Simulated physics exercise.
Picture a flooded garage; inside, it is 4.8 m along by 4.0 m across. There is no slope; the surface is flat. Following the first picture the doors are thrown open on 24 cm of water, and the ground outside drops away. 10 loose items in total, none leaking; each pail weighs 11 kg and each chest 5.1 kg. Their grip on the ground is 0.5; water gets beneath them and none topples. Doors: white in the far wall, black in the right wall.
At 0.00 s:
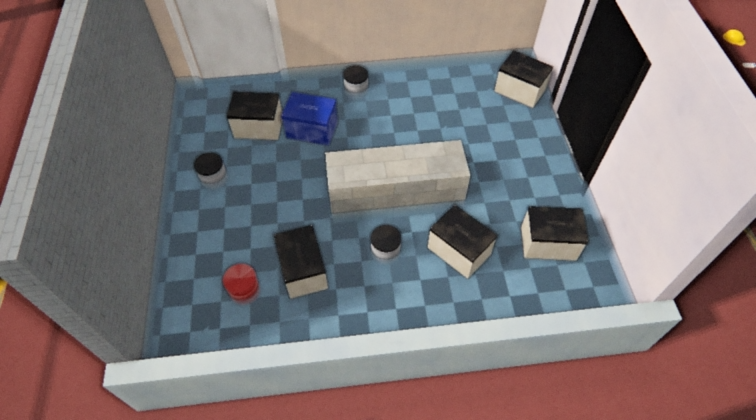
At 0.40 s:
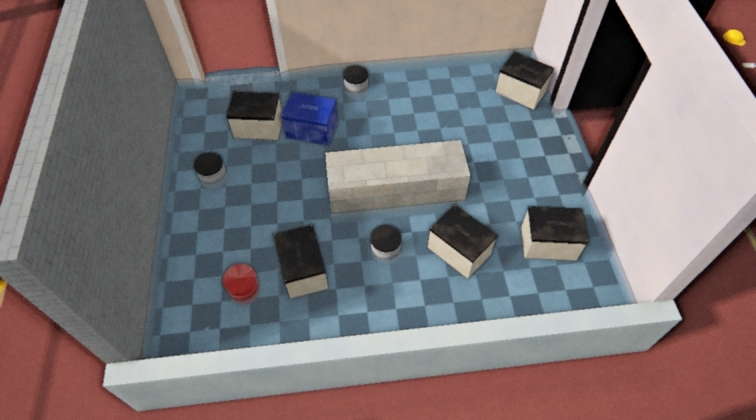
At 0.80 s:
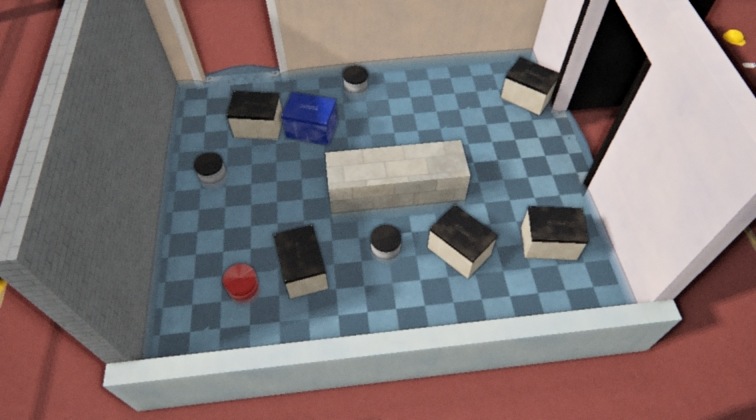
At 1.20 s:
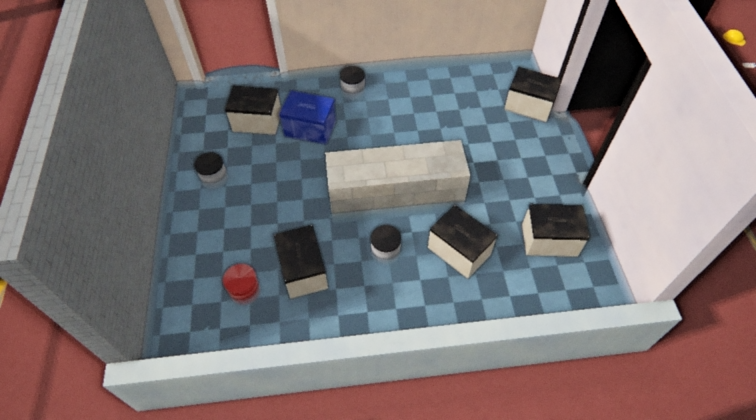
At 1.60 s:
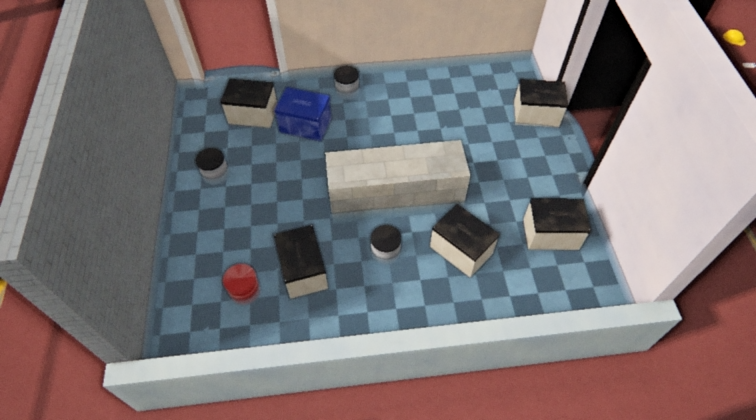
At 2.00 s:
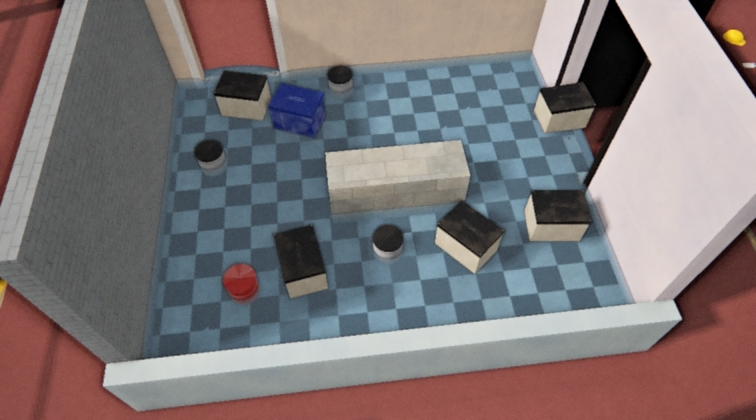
Two doors open on a flooded room, and several floating boxes drift slowly toward the openings.
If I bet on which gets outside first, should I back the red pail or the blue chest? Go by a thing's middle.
Back the blue one; it gets out first.
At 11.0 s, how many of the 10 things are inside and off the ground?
Total: 1.
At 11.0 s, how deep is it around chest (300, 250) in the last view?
Roughly 11 cm.
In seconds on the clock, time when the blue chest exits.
5.5 s or so.
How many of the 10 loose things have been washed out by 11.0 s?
7 by that time.
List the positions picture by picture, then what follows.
In the first frame, the red pail at (239, 278), afloat; the blue chest at (309, 108) floats; about 4350 L in view; 0 of 10 have shifted.
In the second frame, the red pail at (239, 278), afloat; the blue chest at (309, 108), afloat; 24 cm deep round most things; 0 of 10 have shifted.
In the third frame, the red pail at (239, 278) floats; the blue chest at (309, 108) floats; about 4190 L in view; 1 of 10 have shifted.
In the fourth frame, the red pail at (239, 278) floats; the blue chest at (307, 106) floats, 5 cm from its start; 23 cm deep round most things; 3 of 10 have shifted.
In the fifth frame, the red pail at (239, 278) floats; the blue chest at (302, 103) floats, 14 cm from its start; about 3950 L in view; 6 of 10 have shifted.
In the sixth frame, the red pail at (239, 278) floats; the blue chest at (296, 99) floats, 24 cm from its start; about 3830 L in view; 7 of 10 have shifted.
After 3.0 s the red pail is near (239, 267), 0.1 m from its start, afloat; the blue chest is near (286, 91), 0.5 m from its start, afloat; 1 of 10 are out; 9 afloat.
After 6.8 s the red pail is near (239, 234), 0.6 m from its start, afloat; the blue chest has gone out (at 5.6 s); 5 of 10 are out; 5 afloat.
After 11.0 s the red pail is near (240, 231), 0.6 m from its start, aground; the blue chest has gone out (at 5.6 s); 7 of 10 are out; 1 afloat.
After 15.0 s the red pail is near (240, 231), 0.6 m from its start, aground; the blue chest has gone out (at 5.6 s); 7 of 10 are out; 1 afloat.
